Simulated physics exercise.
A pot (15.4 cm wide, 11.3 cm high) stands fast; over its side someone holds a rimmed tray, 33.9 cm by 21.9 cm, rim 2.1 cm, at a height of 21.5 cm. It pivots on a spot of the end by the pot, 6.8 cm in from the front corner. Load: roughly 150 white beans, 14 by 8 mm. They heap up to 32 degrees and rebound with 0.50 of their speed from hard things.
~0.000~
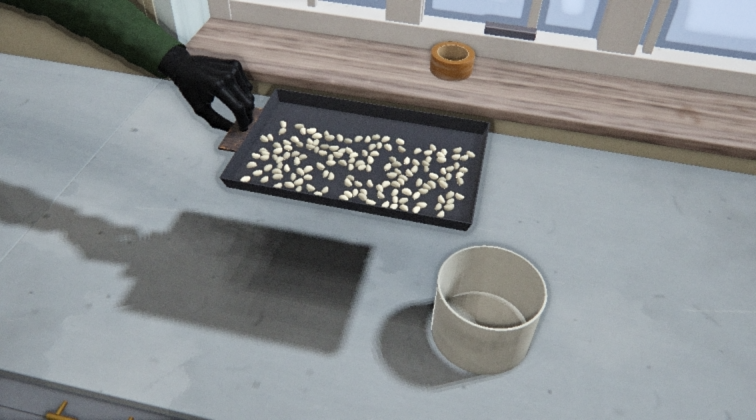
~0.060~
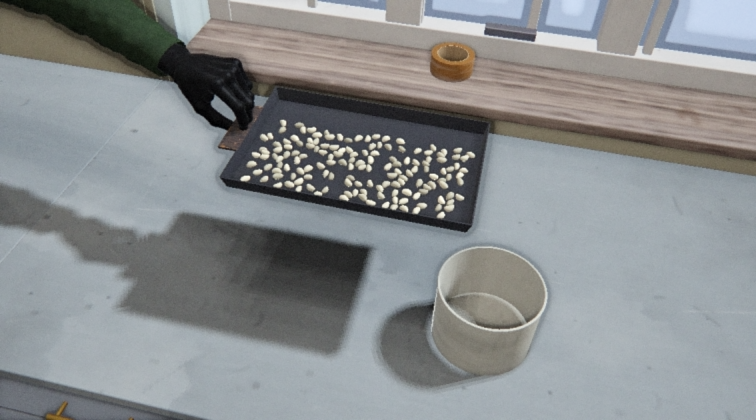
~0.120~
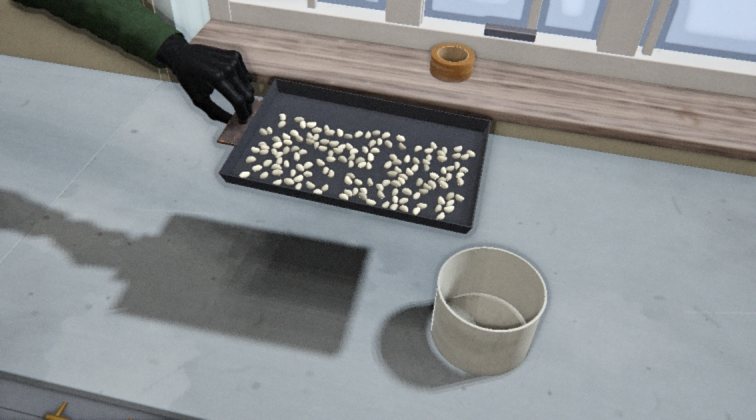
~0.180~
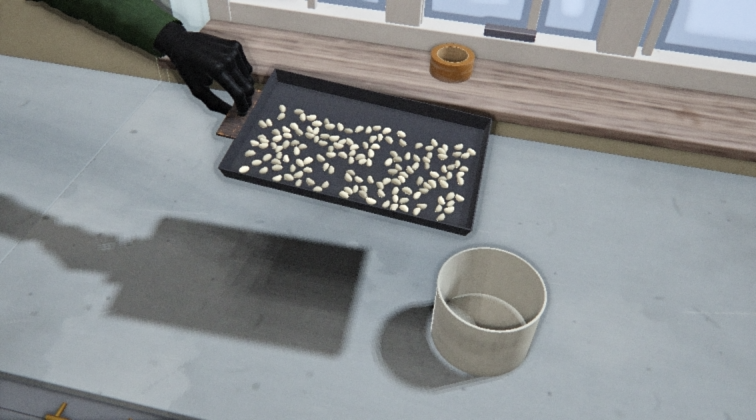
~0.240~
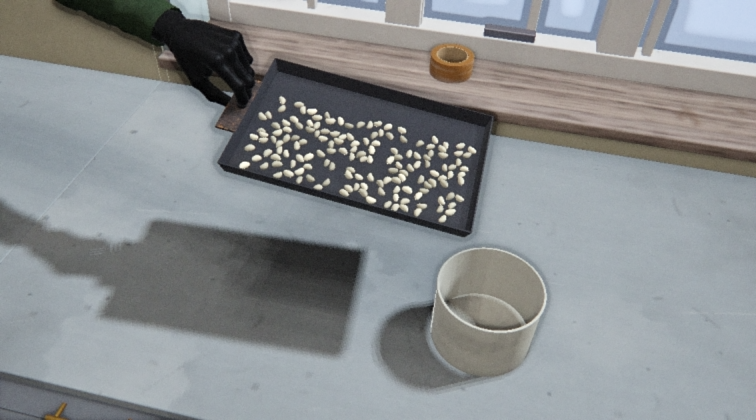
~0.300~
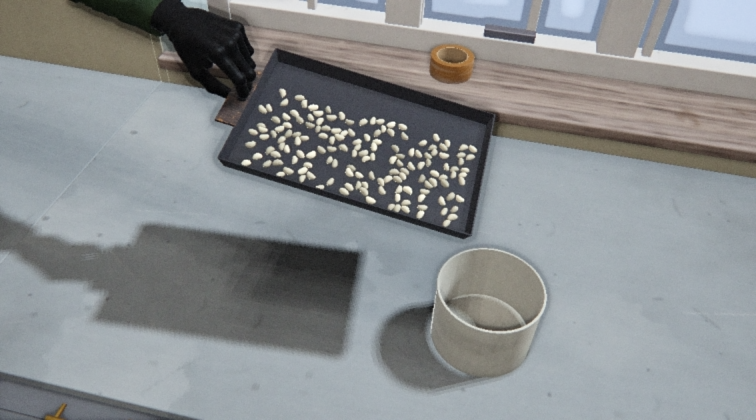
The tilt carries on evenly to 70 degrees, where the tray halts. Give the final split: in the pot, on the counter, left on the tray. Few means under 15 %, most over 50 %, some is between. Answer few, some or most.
Pot: Most, counter: Few, tray: Some.
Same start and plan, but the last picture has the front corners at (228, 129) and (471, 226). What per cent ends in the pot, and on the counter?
Pot 40, counter 5.
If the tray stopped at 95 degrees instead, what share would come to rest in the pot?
Then about 95 per cent.
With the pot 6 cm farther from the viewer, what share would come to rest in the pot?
In that case some 20 per cent.
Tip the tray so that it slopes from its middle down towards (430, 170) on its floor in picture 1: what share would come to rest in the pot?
About 10 per cent.
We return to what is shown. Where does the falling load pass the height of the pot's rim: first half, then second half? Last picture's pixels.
First near (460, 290), later near (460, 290).
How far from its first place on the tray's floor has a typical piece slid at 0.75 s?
Roughly 7 cm.
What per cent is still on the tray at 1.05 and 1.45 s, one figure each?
About 100, 55.
After 0.75 s, tilt 41 degrees; the tray holds 100 %, the pot 0 %.
After 1.05 s, tilt 59 degrees; the tray holds 100 %, the pot 0 %.
After 1.45 s, tilt 70 degrees; the tray holds 55 %, the pot 30 %.
By 2.6 s all is still; pot 70 %, counter 5 %, tray 25 %.
